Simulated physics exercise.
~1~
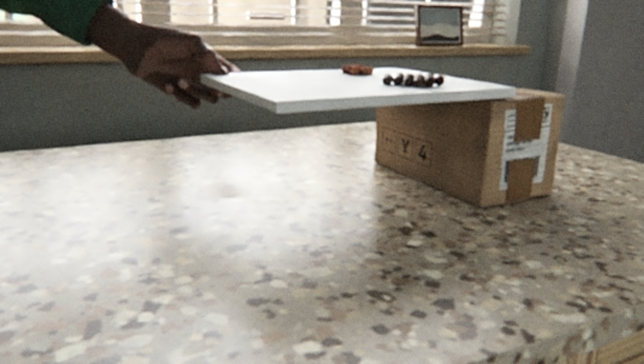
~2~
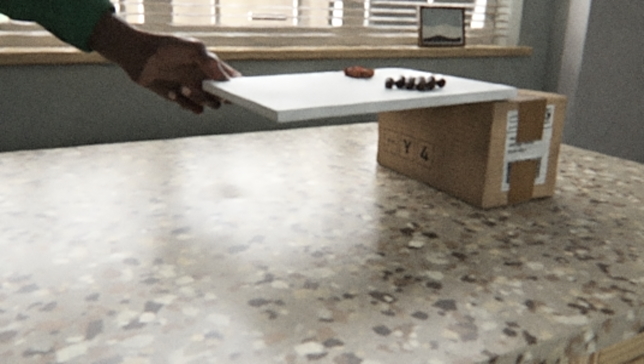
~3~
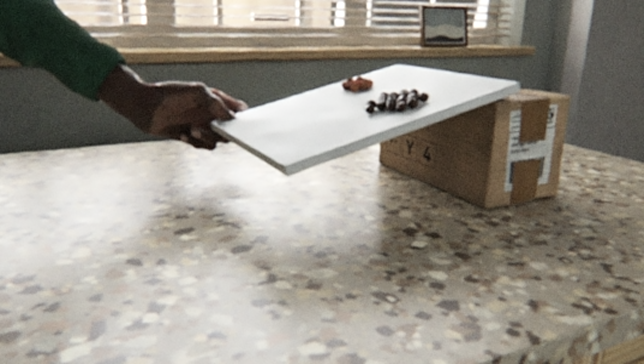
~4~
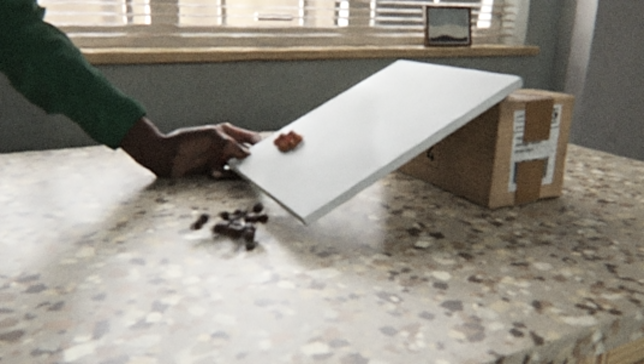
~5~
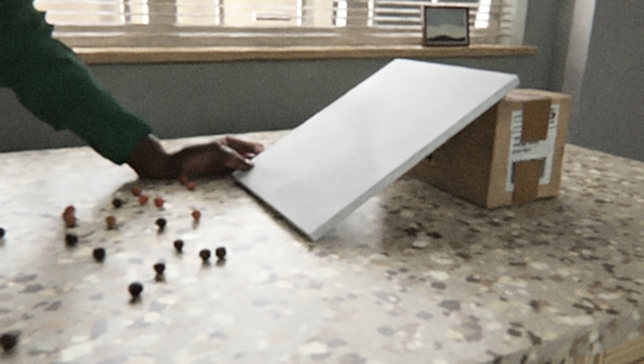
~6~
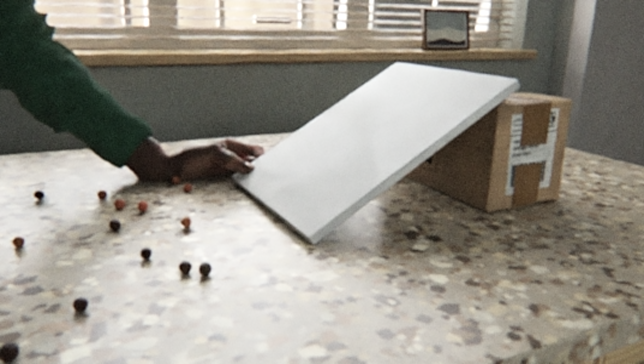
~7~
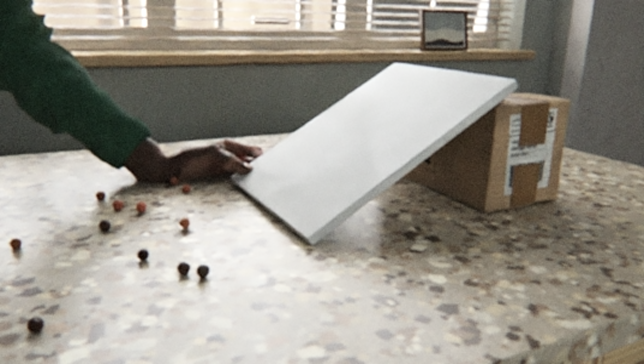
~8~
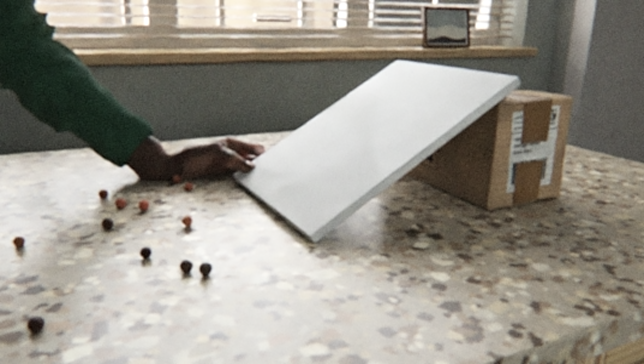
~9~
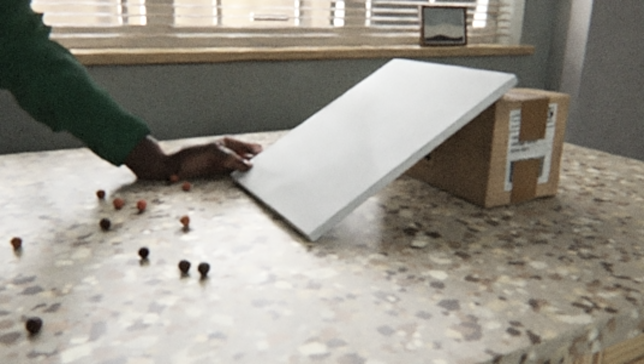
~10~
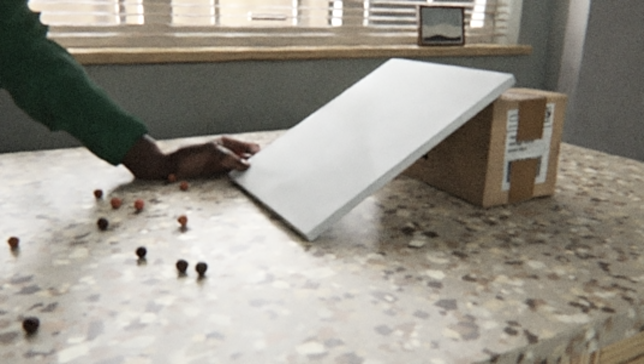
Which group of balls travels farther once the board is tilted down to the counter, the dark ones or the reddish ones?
The dark balls go farther overall, spreading across the counter with several rolling out of view, while most of the reddish ones stop closer to the hand.
